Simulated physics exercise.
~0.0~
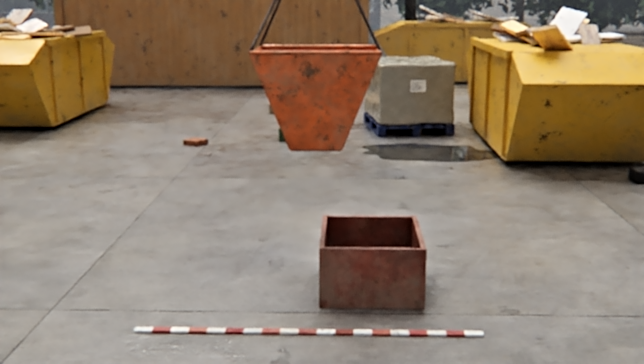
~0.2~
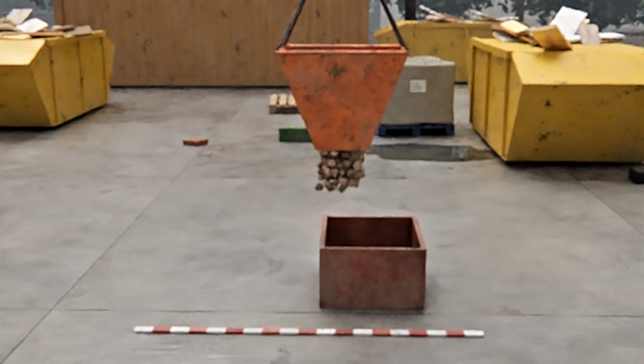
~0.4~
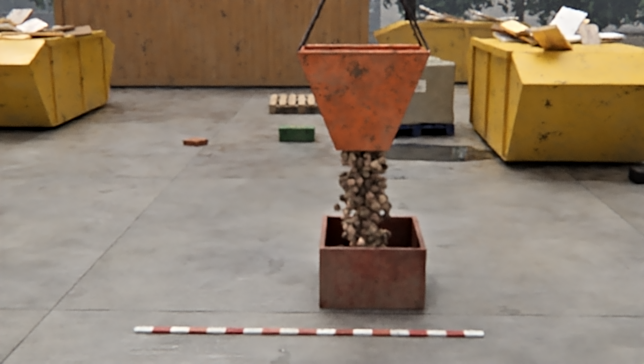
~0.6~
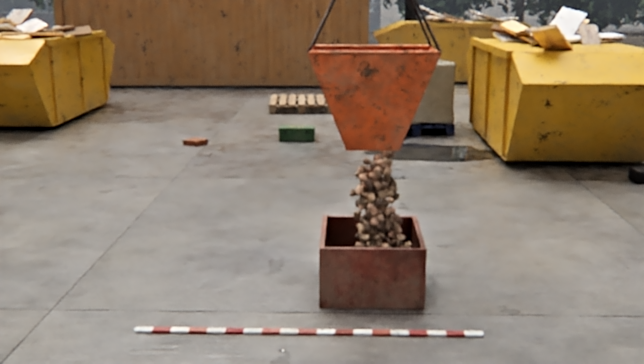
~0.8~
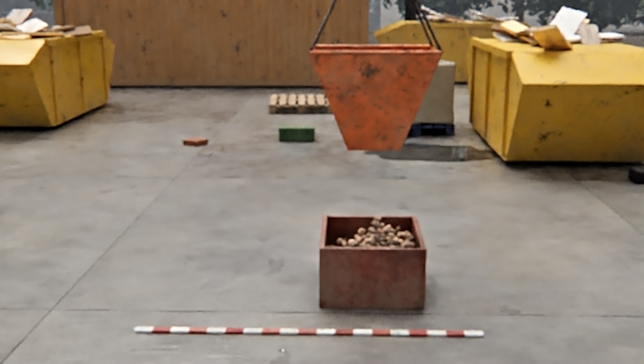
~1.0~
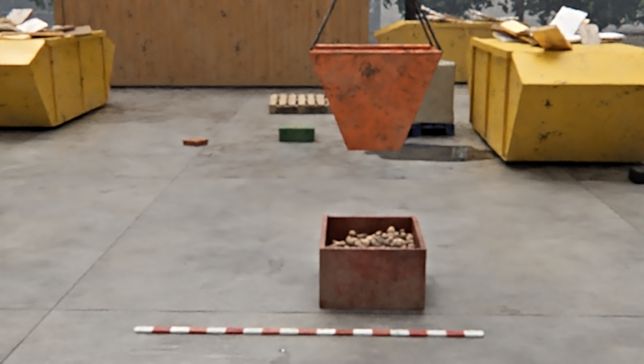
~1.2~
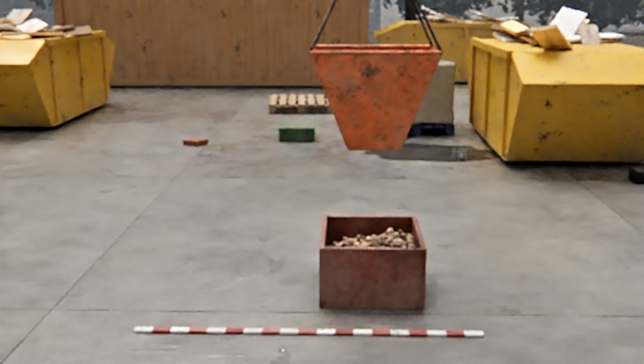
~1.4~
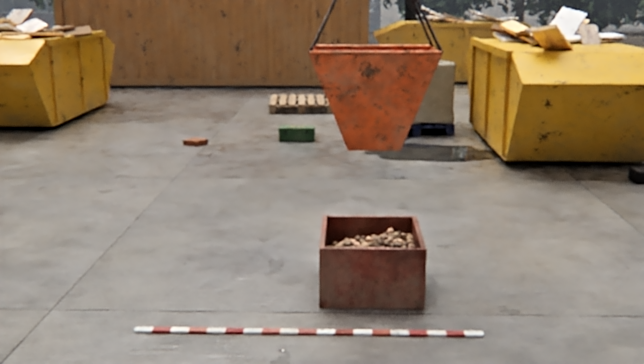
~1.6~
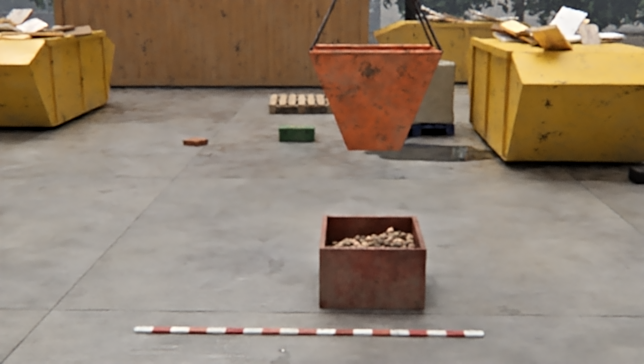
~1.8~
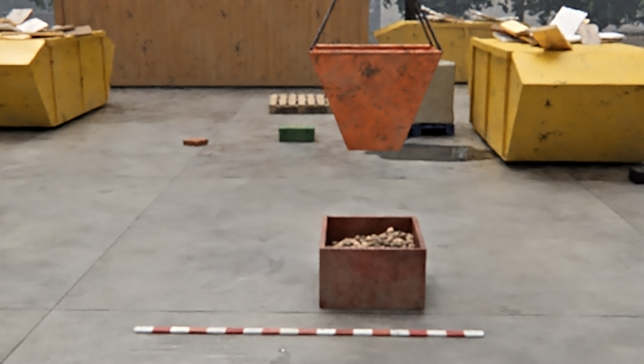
At the start, a rusty orange hopper hangs from cables above a concrete yard, a little to the left of an open reddish-brown bin, with yellow skips behind and a red and white striped pole lying in front. The hopper moves to the right, and small brownish stones begin to drop from its bottom. As it keeps drifting right, the stones pour down in a thick stream into the bin. The hopper slows and stops over the bin as the last stones fall. The heap settles slightly, and finally all the stones lie still inside the bin beneath the motionless hopper.
